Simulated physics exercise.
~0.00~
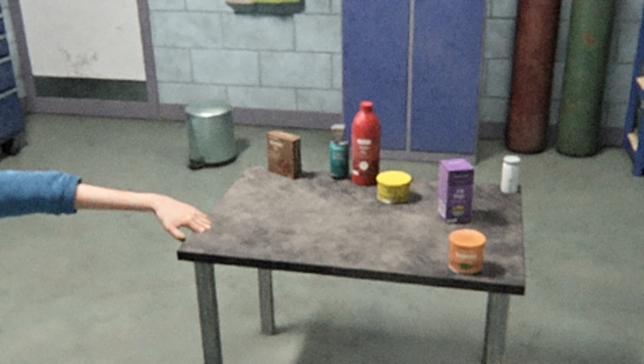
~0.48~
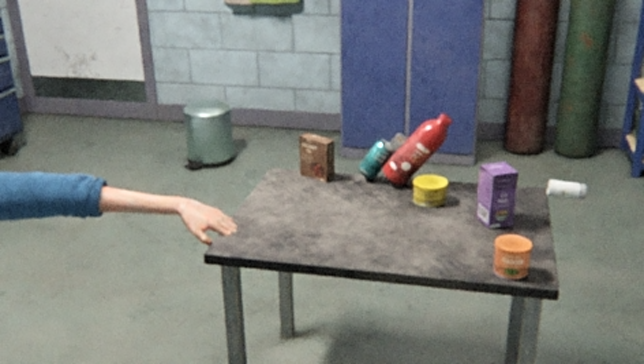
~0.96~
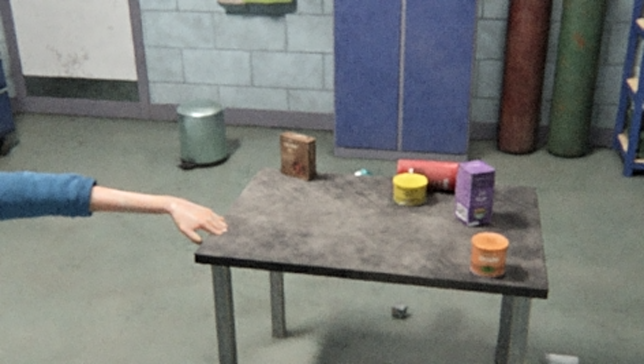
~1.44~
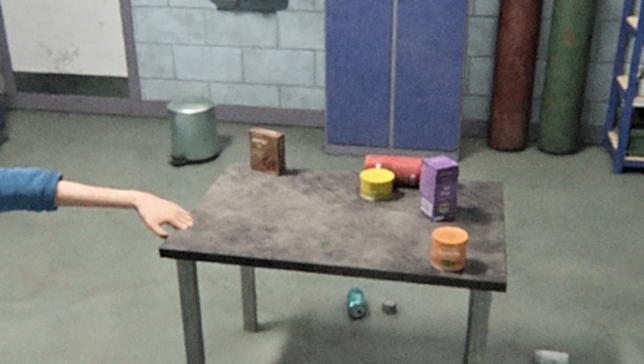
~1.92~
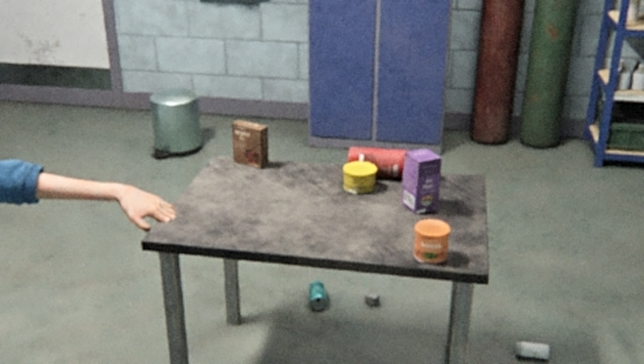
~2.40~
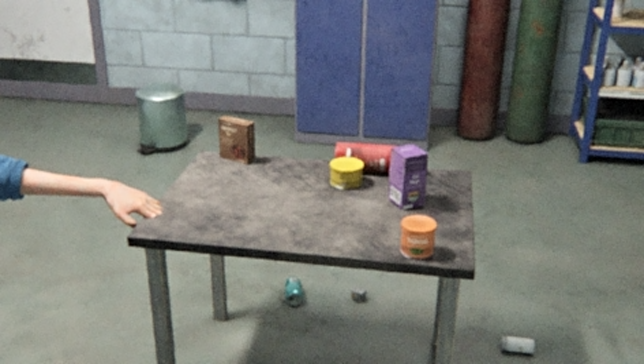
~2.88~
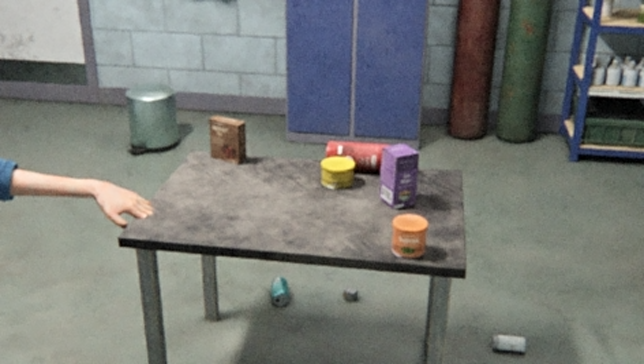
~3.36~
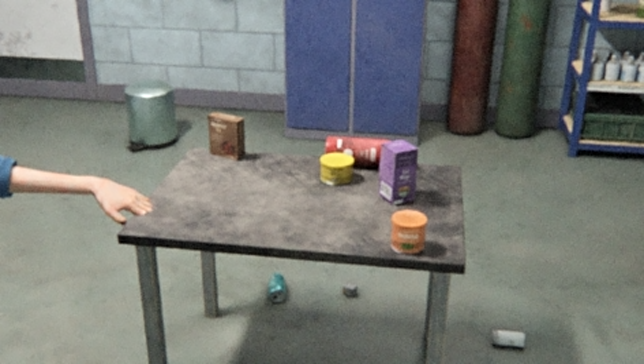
In a workshop with blue lockers and gas cylinders against a pale block wall, seen from slightly above the front, a blue-sleeved arm reaches from the left to a dark table's edge. A brown packet, turquoise can, red bottle and small grey carton stand at the back, with a yellow tub, purple carton, white shaker and orange tin towards the right. The table shifts right and the back items tip. The shaker, grey carton and can drop to the floor while the bottle topples. They end lying there, the bottle on its side, the rest upright.
